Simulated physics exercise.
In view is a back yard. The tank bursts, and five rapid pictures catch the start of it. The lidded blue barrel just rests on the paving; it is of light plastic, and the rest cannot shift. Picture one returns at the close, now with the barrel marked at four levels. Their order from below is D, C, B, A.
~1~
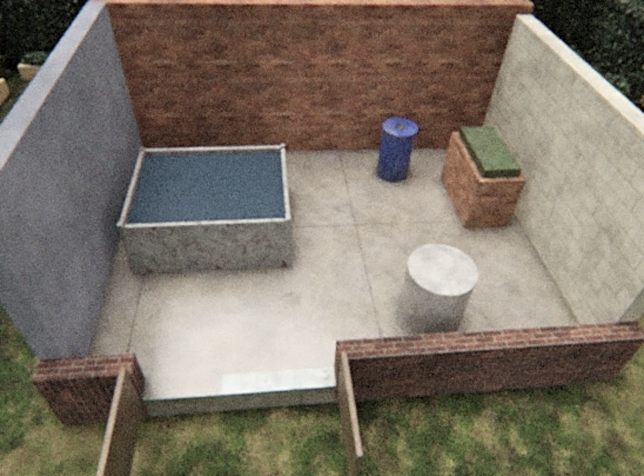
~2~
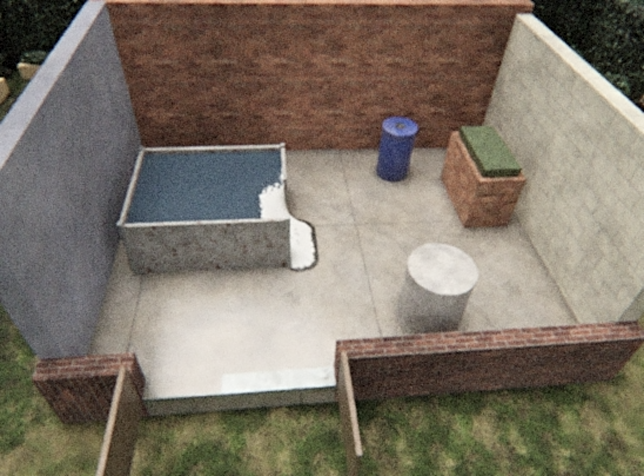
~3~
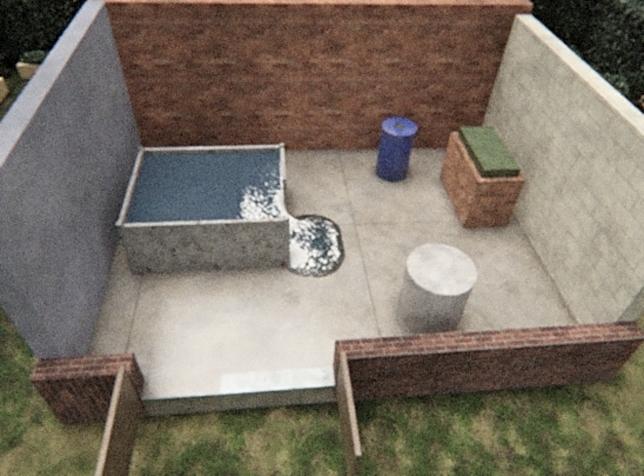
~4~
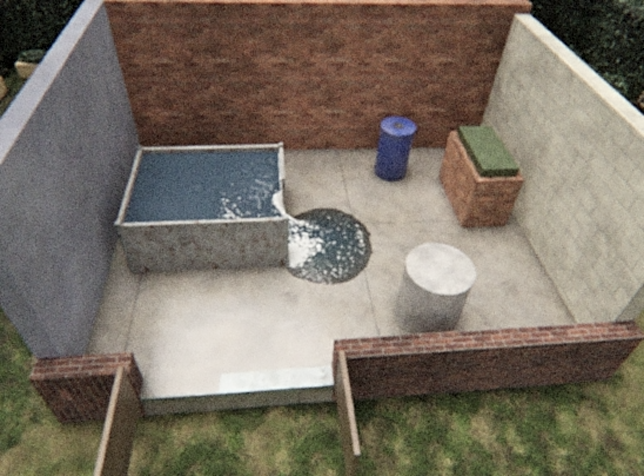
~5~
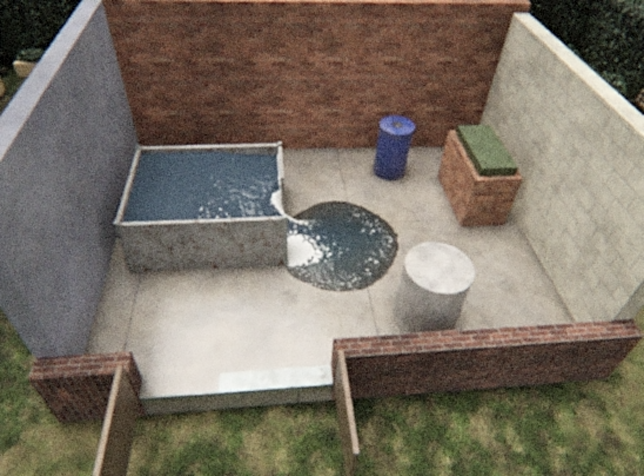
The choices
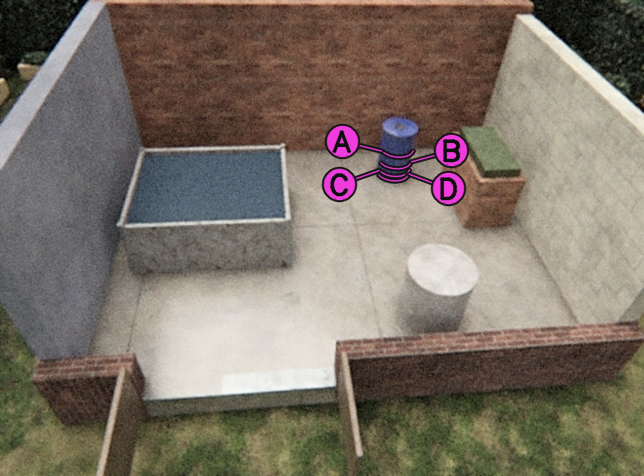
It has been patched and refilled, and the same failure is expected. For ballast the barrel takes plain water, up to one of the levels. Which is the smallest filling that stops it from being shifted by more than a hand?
That is mark B.
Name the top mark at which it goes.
Here it is mark C.
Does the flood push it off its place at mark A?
No.
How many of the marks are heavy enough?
Two.
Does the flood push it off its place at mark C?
Yes.
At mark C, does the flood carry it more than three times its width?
No.
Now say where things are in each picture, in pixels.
In the first picture, lid of the blue barrel at (400, 127); tank full, its middle at (211, 187); open gate at (238, 349).
In the second picture, 2 % of the ground wet, in view closest to the barrel at (309, 229).
In the third picture, 4 % of the ground wet, in view closest to the barrel at (325, 222).
In the fourth picture, 7 % of the ground wet, in view closest to the barrel at (348, 218).
In the fifth picture, lid of the blue barrel at (397, 125); 10 % of the ground wet, in view closest to the barrel at (344, 204).
On the marked copy, A at (400, 157); B at (398, 168); C at (396, 176); D at (396, 180); from the bottom up D, C, B, A.
If A is chosen, it does not move.
If B is chosen, it does not move.
If C is chosen, it is pushed about its own width away.
If D is chosen, it is pushed about 5 times its own width away.
